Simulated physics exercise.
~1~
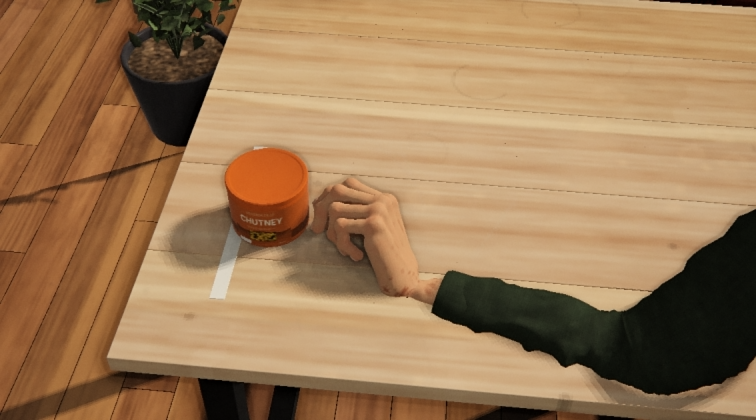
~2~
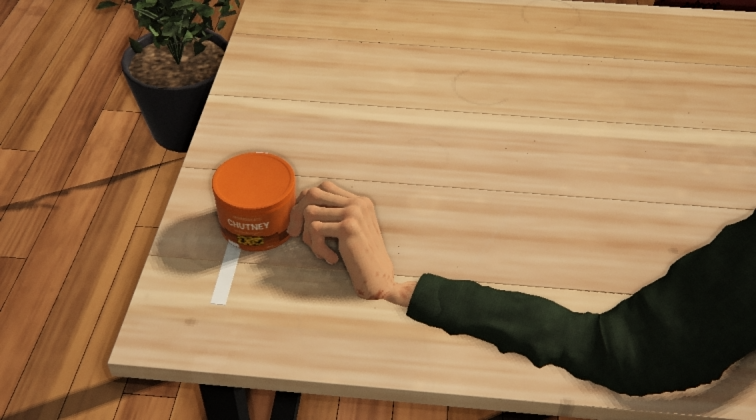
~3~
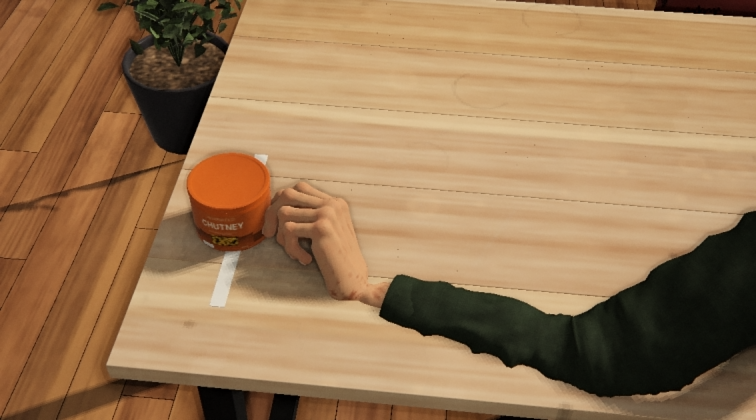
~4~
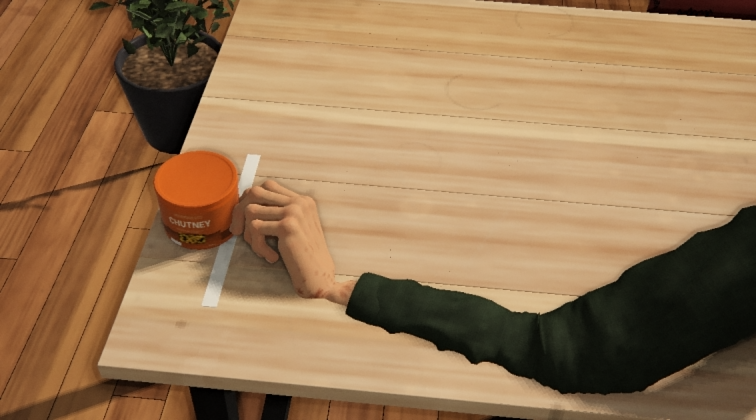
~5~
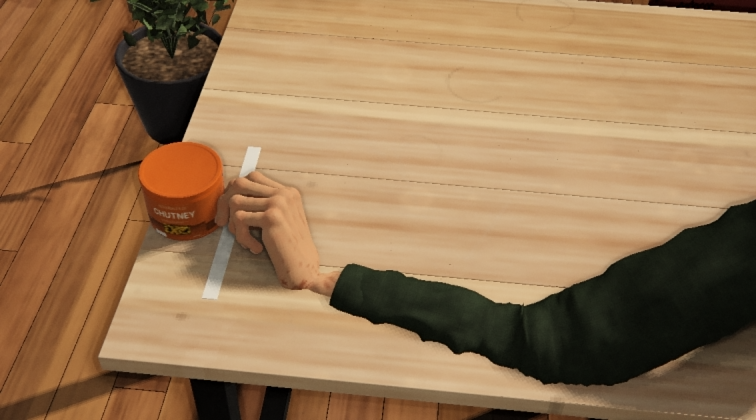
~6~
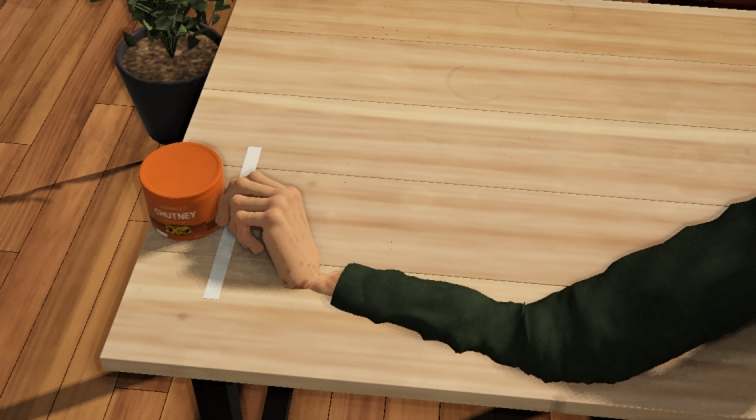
A hand in a dark green sleeve pushing an orange chutney tub left across white tape, stopping with it still on the wooden table.
